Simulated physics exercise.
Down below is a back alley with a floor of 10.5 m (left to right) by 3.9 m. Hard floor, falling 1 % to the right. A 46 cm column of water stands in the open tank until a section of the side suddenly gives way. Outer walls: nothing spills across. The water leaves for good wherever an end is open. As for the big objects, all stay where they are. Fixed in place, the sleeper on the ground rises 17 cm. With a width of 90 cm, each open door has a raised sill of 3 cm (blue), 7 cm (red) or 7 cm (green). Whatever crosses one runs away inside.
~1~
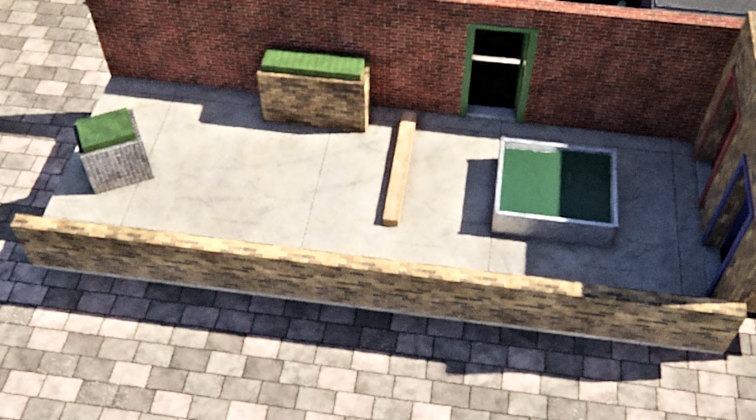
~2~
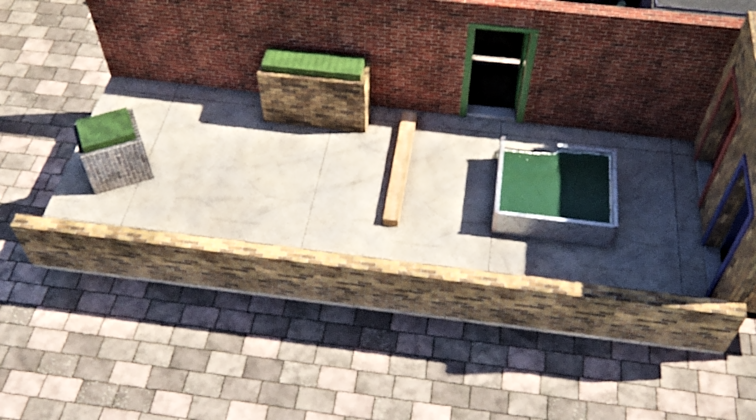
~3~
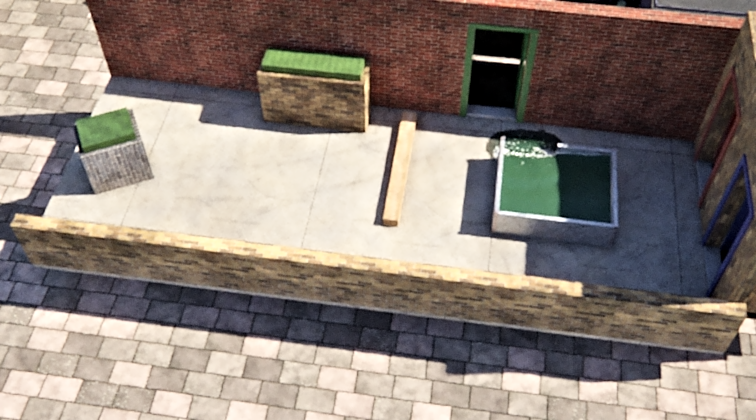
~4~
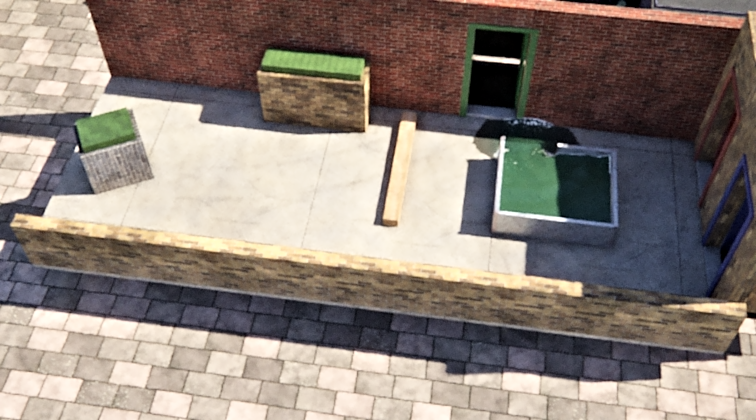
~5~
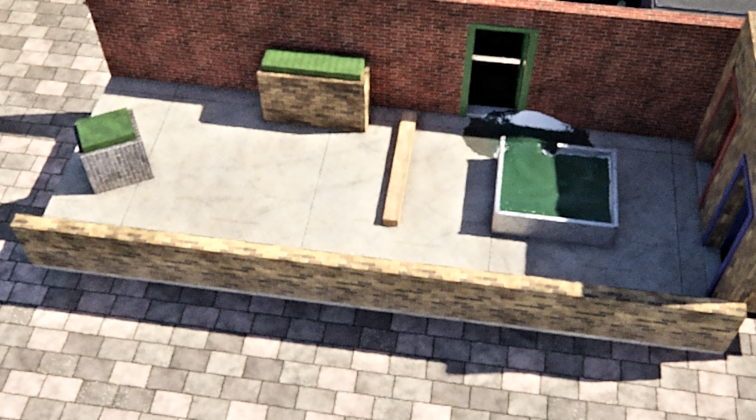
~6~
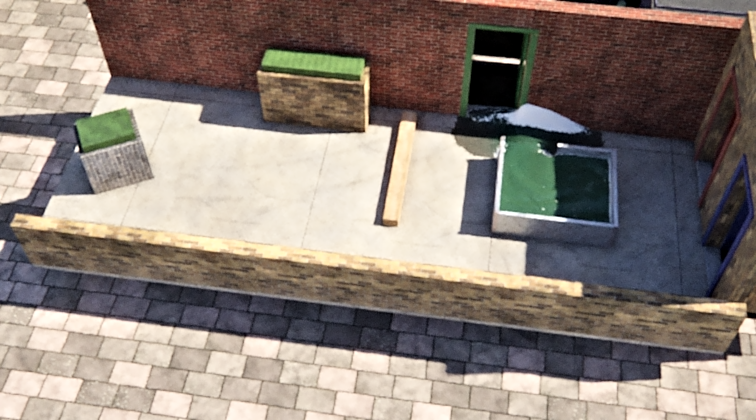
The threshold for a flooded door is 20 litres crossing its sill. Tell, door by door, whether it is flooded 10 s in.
Door by door: Blue door: Not flooded; red door: Flooded; green door: Flooded.
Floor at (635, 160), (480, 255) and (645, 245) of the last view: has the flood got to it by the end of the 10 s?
Going through the three points: Awash, then awash, then awash.
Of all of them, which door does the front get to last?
Blue.
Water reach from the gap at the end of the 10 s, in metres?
Distance: Approx. 4.8 m.
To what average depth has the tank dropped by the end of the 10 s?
Around 7 cm on average.
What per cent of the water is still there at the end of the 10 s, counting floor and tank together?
Some 78 in a hundred.
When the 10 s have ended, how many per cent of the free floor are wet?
Roughly 55 % of the floor is wet.
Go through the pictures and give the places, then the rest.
The first frame shows the open tank at (556, 184) is whole and still, 46 cm deep.
In the second frame, water pours out at (529, 158) and has run 0.5 m, to (499, 154); deepest outside 22 cm, 46 cm at the open tank's back.
In the third frame, the front is at (504, 135), 0.8 m from the gap at (528, 159); 0.7 m2 of floor is under water; 46 cm left at the back of the open tank.
In the fourth frame, water pours out at (528, 159) and has run 1.1 m, to (495, 121); deepest outside 25 cm, 46 cm at the open tank's back.
In the fifth frame, water pours out at (528, 159) and has run 1.3 m, to (582, 131); deepest outside 35 cm, 44 cm at the open tank's back.
In the sixth frame, water pours out at (528, 159) and has run 1.5 m, to (462, 118); deepest outside 52 cm, 39 cm at the open tank's back.
A moment later water covers 10 % of the floor and is deepest (32 cm) near (528, 132); blue door not reached, red door not reached, green door 23 cm at the sill, 49 L in.
Soon after water covers 15 % of the floor and is deepest (26 cm) near (528, 132); blue door not reached, red door 12 cm at the sill, 1 L in, green door 19 cm at the sill, 121 L in.
Next water covers 30 % of the floor and is deepest (18 cm) near (528, 132); blue door 3 cm at the sill, 0 L in, red door 13 cm at the sill, 28 L in, green door 14 cm at the sill, 180 L in.
Later on water covers 45 % of the floor and is deepest (12 cm) near (528, 132); blue door 3 cm at the sill, 0 L in, red door 9 cm at the sill, 50 L in, green door 10 cm at the sill, 219 L in.
At the end water covers 55 % of the floor and is deepest (8 cm) near (672, 323); blue door 6 cm at the sill, 5 L in, red door 6 cm at the sill, 54 L in, green door 5 cm at the sill, 225 L in.
